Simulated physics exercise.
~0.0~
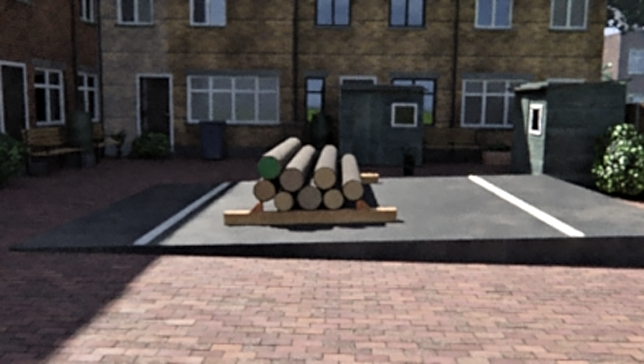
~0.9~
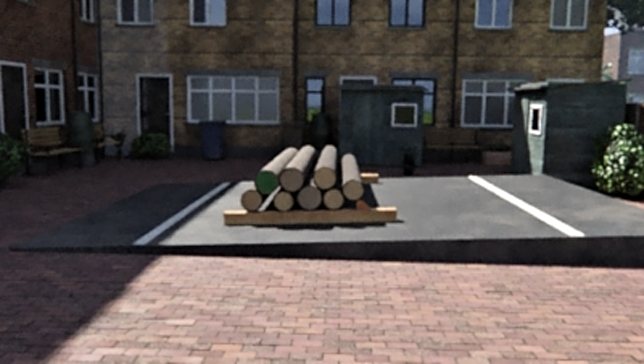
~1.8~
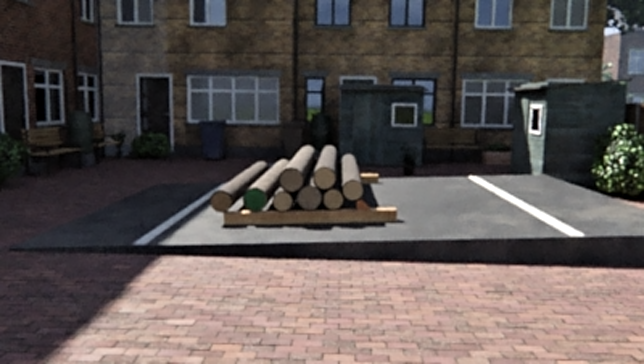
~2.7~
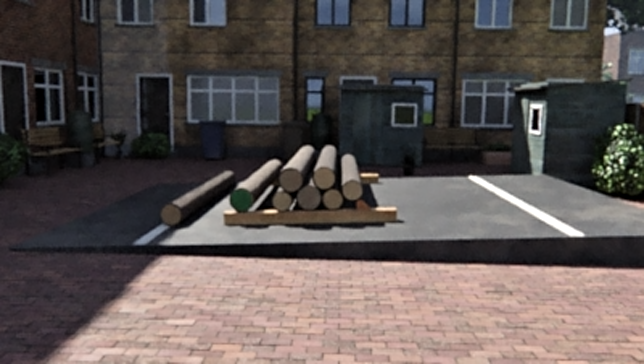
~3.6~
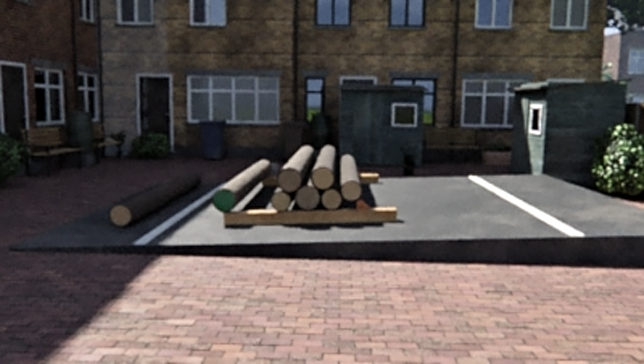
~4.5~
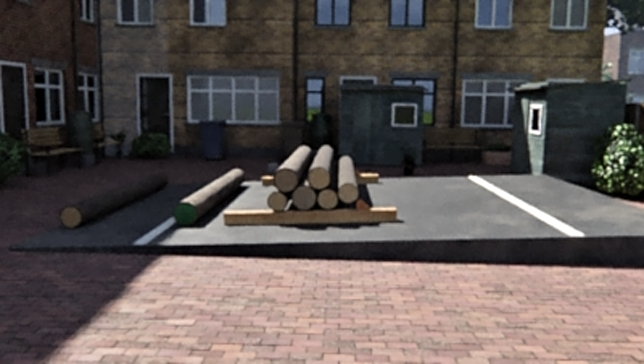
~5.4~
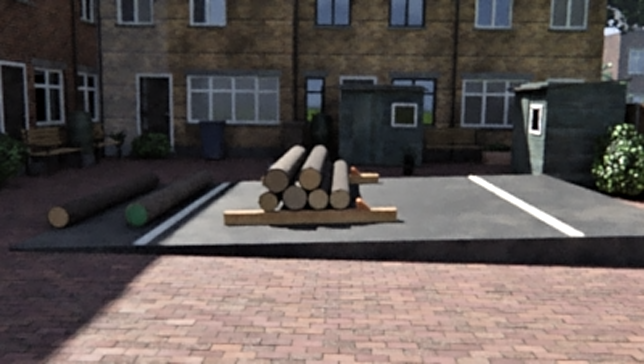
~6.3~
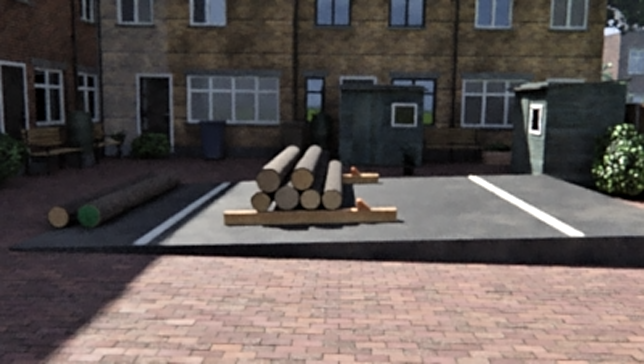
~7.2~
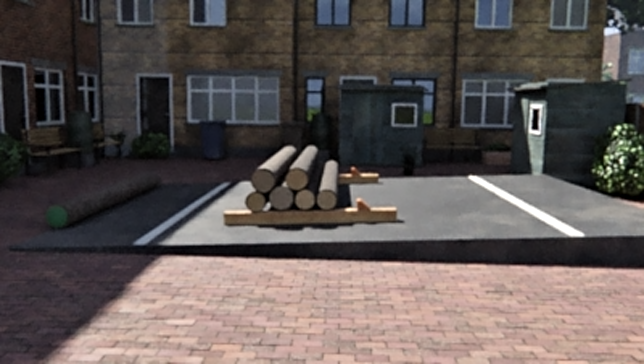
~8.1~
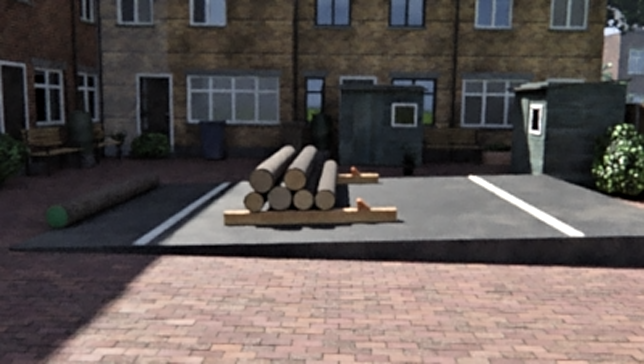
The green-ended log slides down the stacked timber and rolls left past a white line.
